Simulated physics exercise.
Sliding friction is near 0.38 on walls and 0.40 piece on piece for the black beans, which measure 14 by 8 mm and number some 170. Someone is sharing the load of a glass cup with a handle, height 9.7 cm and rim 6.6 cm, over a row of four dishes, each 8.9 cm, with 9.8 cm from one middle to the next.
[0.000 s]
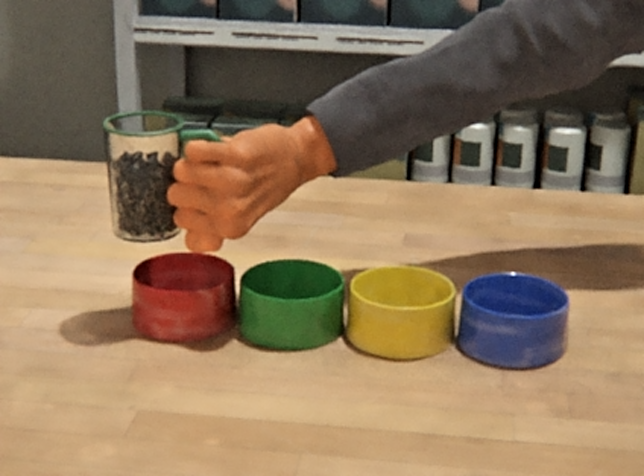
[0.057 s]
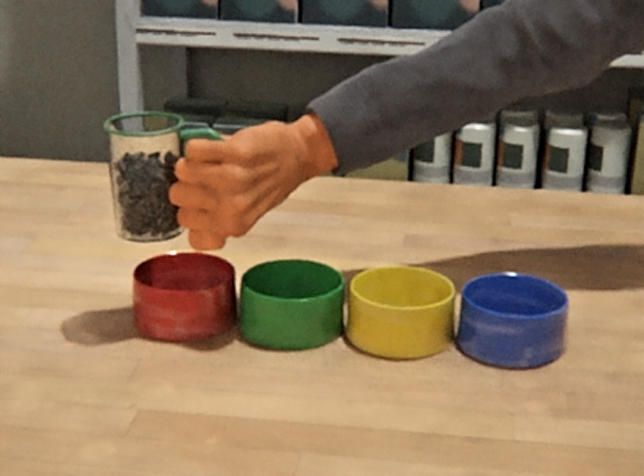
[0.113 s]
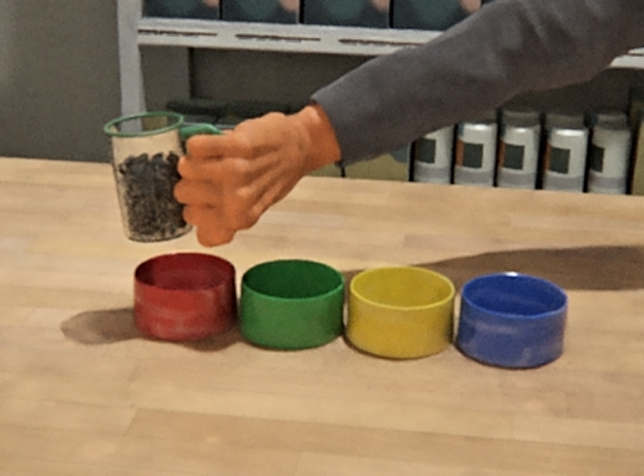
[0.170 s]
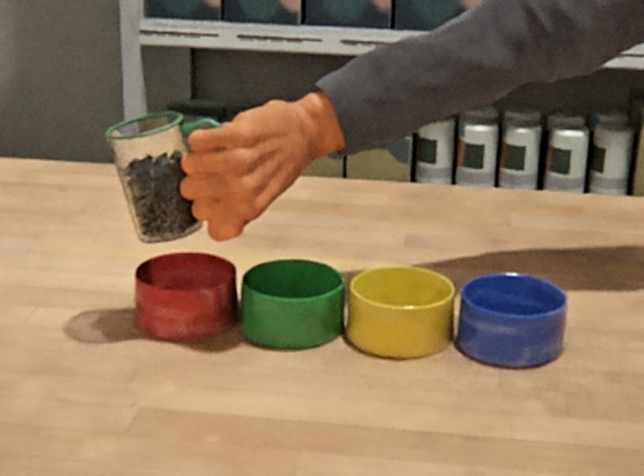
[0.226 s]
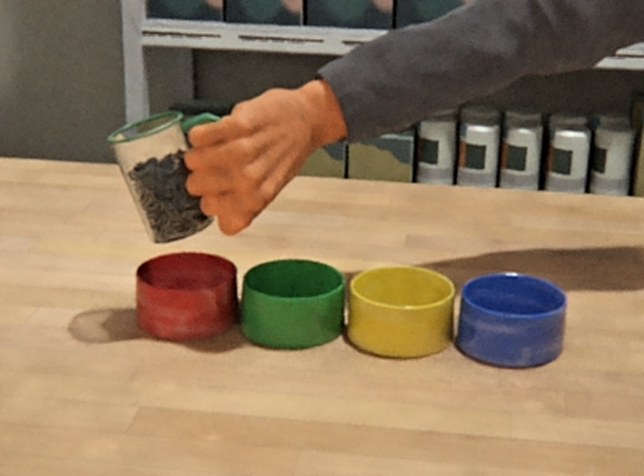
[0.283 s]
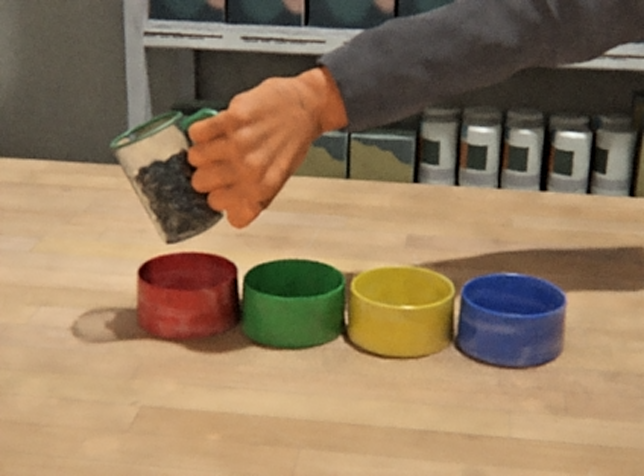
A hand lifts the base of a glass cup of dark pieces rightward, tilting it left above a red dish.
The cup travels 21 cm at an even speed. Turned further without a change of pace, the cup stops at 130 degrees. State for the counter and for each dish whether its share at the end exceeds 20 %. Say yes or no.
Red dish: Yes, blue dish: No, green dish: No, yellow dish: No, counter: No.
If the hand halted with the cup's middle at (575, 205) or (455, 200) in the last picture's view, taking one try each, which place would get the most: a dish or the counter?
Try 1 - red; try 2 - red.
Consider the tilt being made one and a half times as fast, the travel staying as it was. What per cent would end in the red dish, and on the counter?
Shares - red: 100, counter: 0.
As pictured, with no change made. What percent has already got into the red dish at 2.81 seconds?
Share at that time: Approx. 100 per cent.
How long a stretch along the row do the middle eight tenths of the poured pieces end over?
That stretch comes to around 5 cm.
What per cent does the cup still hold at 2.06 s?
My estimate is about 0 per cent.
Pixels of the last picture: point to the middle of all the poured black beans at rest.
(193, 296).
After 1.35 s, tilt 130 degrees; cup holds 10 %, red 90 %.
After 2.06 s, tilt 130 degrees; cup holds 0 %, red 100 %.
After 2.81 s, tilt 130 degrees; cup holds 0 %, red 100 %.
At rest (3.1 s), red 100 %, blue 0 %, green 0 %, yellow 0 %, counter 0 %.
